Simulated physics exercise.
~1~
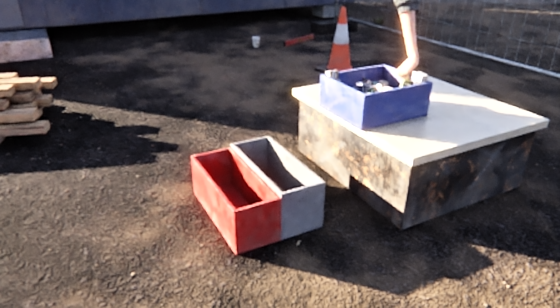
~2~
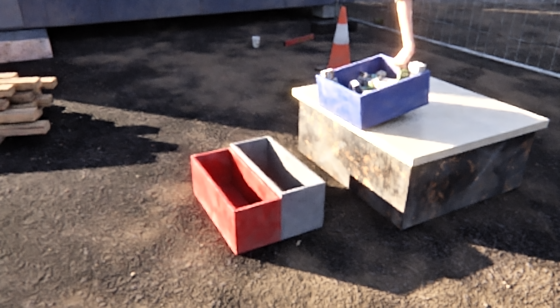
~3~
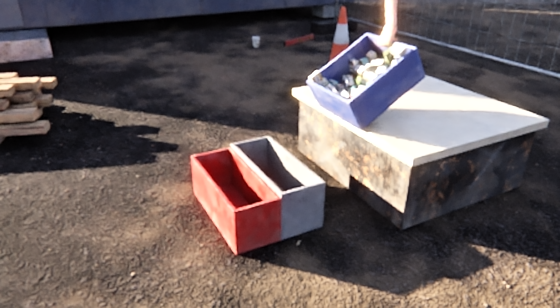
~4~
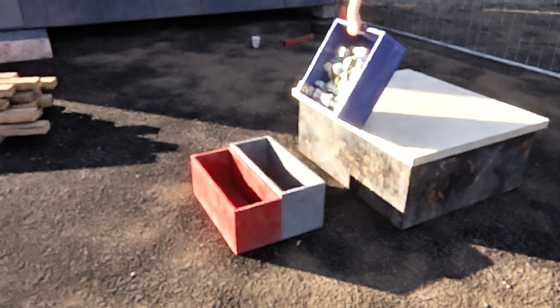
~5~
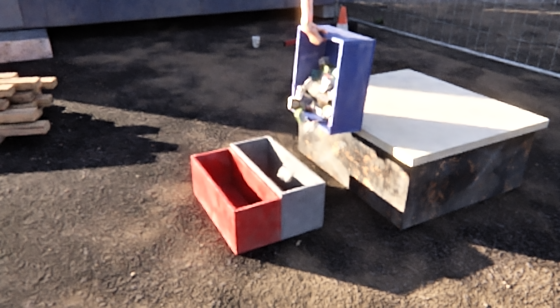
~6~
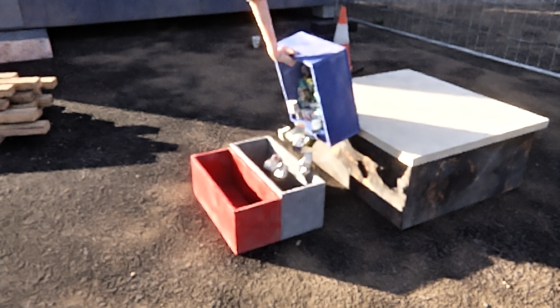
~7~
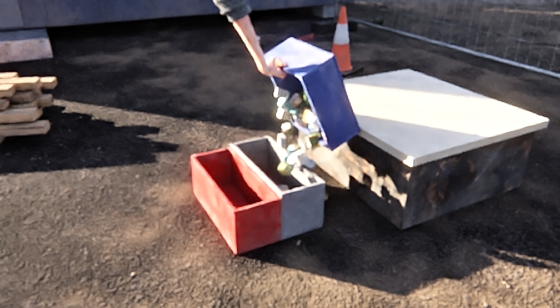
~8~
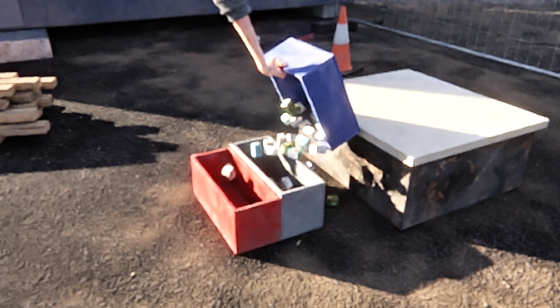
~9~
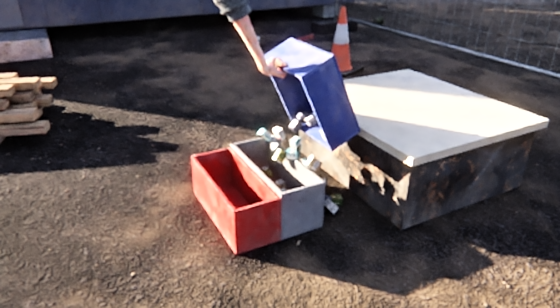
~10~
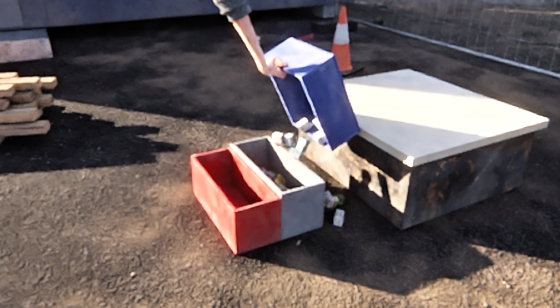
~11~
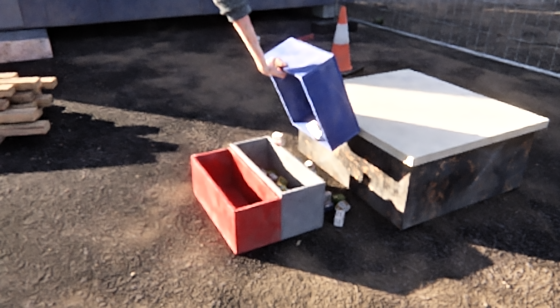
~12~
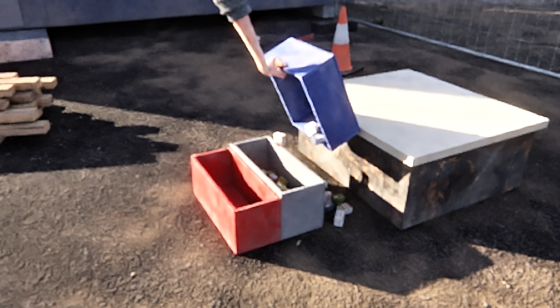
Hand tipping a blue crate of small pieces off a bench into a grey bin beside a red tub, some spilling on the ground.
